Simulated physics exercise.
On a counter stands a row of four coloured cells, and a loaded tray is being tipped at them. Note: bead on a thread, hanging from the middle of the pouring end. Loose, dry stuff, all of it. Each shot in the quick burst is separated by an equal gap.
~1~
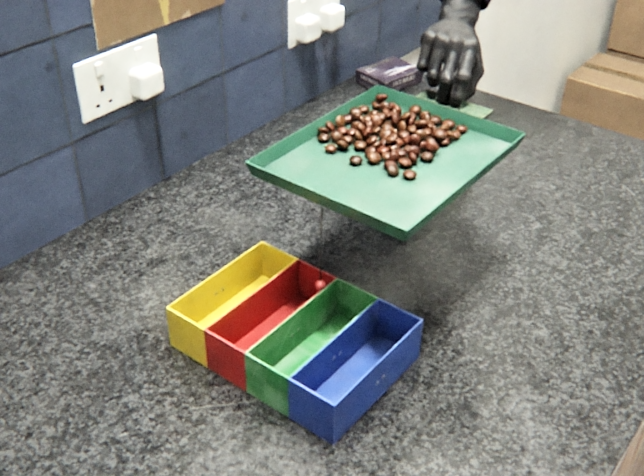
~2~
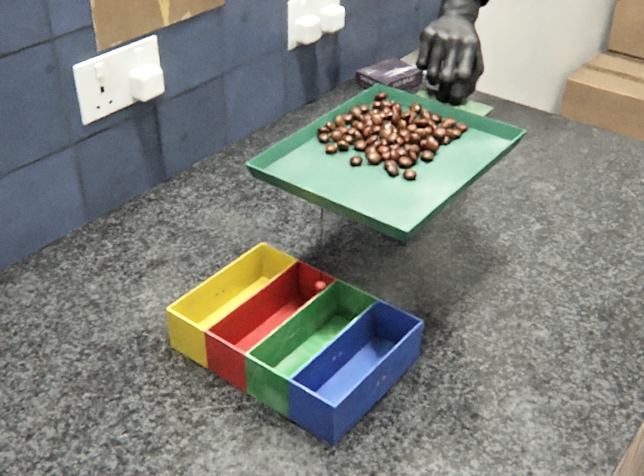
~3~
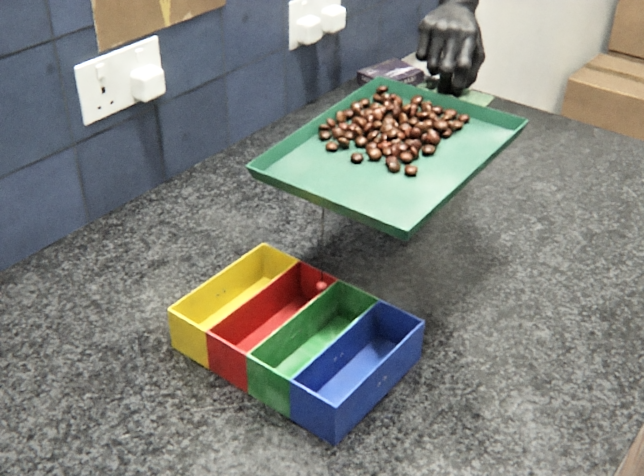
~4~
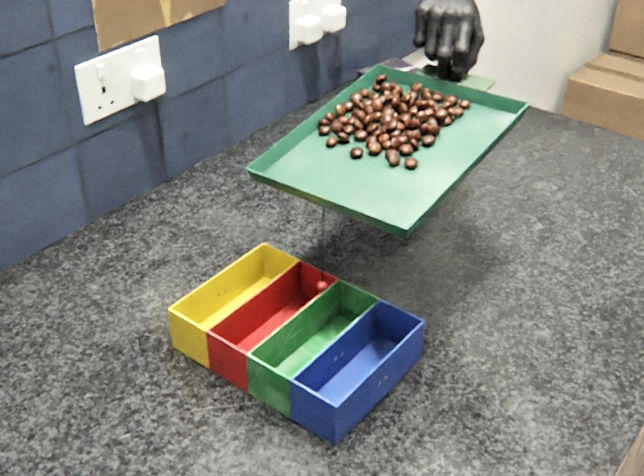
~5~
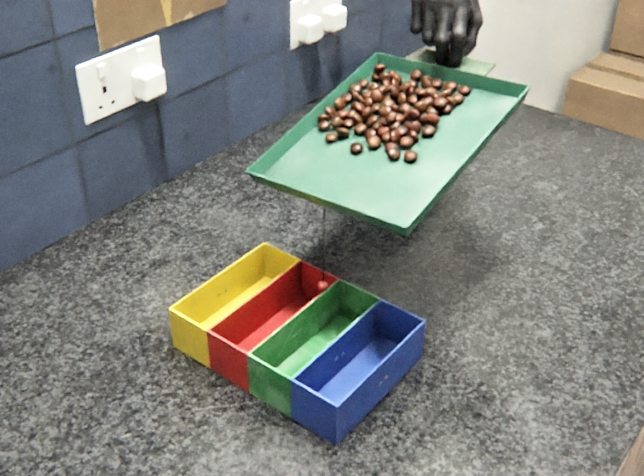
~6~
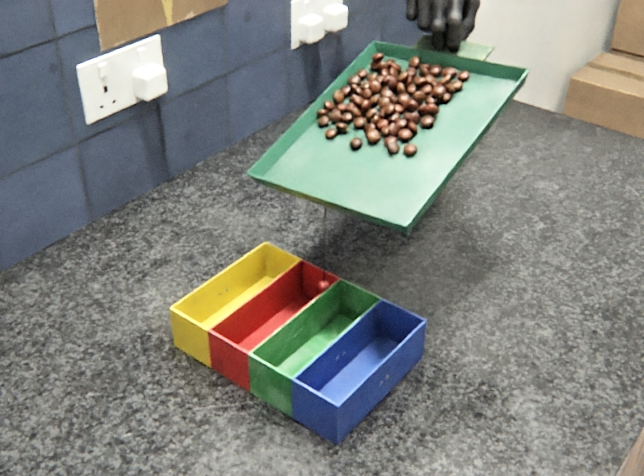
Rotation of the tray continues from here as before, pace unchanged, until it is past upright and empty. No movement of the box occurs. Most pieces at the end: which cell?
Yellow.
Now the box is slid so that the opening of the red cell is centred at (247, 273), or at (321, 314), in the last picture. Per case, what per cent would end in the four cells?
In order, about 90 and 40 in a hundred.
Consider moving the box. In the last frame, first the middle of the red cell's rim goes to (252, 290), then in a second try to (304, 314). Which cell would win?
The red one, then that yellow cell.
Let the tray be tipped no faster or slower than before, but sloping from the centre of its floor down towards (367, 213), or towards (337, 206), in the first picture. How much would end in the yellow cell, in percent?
About 0 % and about 10 %.
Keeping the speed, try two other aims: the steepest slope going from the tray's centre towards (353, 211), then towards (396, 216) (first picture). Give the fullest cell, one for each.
Blue, then the blue one.
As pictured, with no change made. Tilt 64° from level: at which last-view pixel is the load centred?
Somewhere about pixel (276, 178).
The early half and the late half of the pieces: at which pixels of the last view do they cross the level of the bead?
Half one: (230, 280), half two: (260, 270).
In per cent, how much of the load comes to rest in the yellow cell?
Around 60 in every hundred pieces.
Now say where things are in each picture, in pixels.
Corners of the pouring end near (252, 161) and (406, 226), level; middle of the load near (394, 134), flat chocolate drops; bead on its thread near (320, 285); yellow cell near (187, 333); red cell near (226, 356); green cell near (267, 381); blue cell near (312, 407), in the first frame.
Corners of the pouring end near (252, 163) and (406, 227), level; middle of the load near (394, 133), in the second frame.
Corners of the pouring end near (252, 165) and (406, 226), tipped barely, lowest at the left corner; middle of the load near (395, 128), in the third frame.
Corners of the pouring end near (252, 167) and (405, 224), tipped a little, lowest at the left corner; middle of the load near (395, 118), in the fourth frame.
Corners of the pouring end near (252, 169) and (405, 223), tipped a little, lowest at the left corner; middle of the load near (394, 109), in the fifth frame.
Corners of the pouring end near (253, 171) and (404, 221), tipped clearly, lowest at the left corner; middle of the load near (393, 101); yellow cell near (191, 334); red cell near (230, 357); green cell near (271, 381); blue cell near (315, 408), in the sixth frame.
Shortly afterwards, tray tipped steeply; the bulk on the tray; only a few in the yellow cell; near a quarter falling or outside the box.
Next, tray tipped past a quarter turn; a little on the tray; near half in the yellow cell; near a quarter in the red cell; only a few in the green cell; a little falling or outside the box.
Some moments later, tray tipped past a quarter turn; near two thirds in the yellow cell; near a quarter in the red cell; only a few in the green cell; a little falling or outside the box.
In the end, tray tipped past a quarter turn; near two thirds in the yellow cell; near a quarter in the red cell; only a few in the green cell; none at all in the blue cell; a little outside the box.
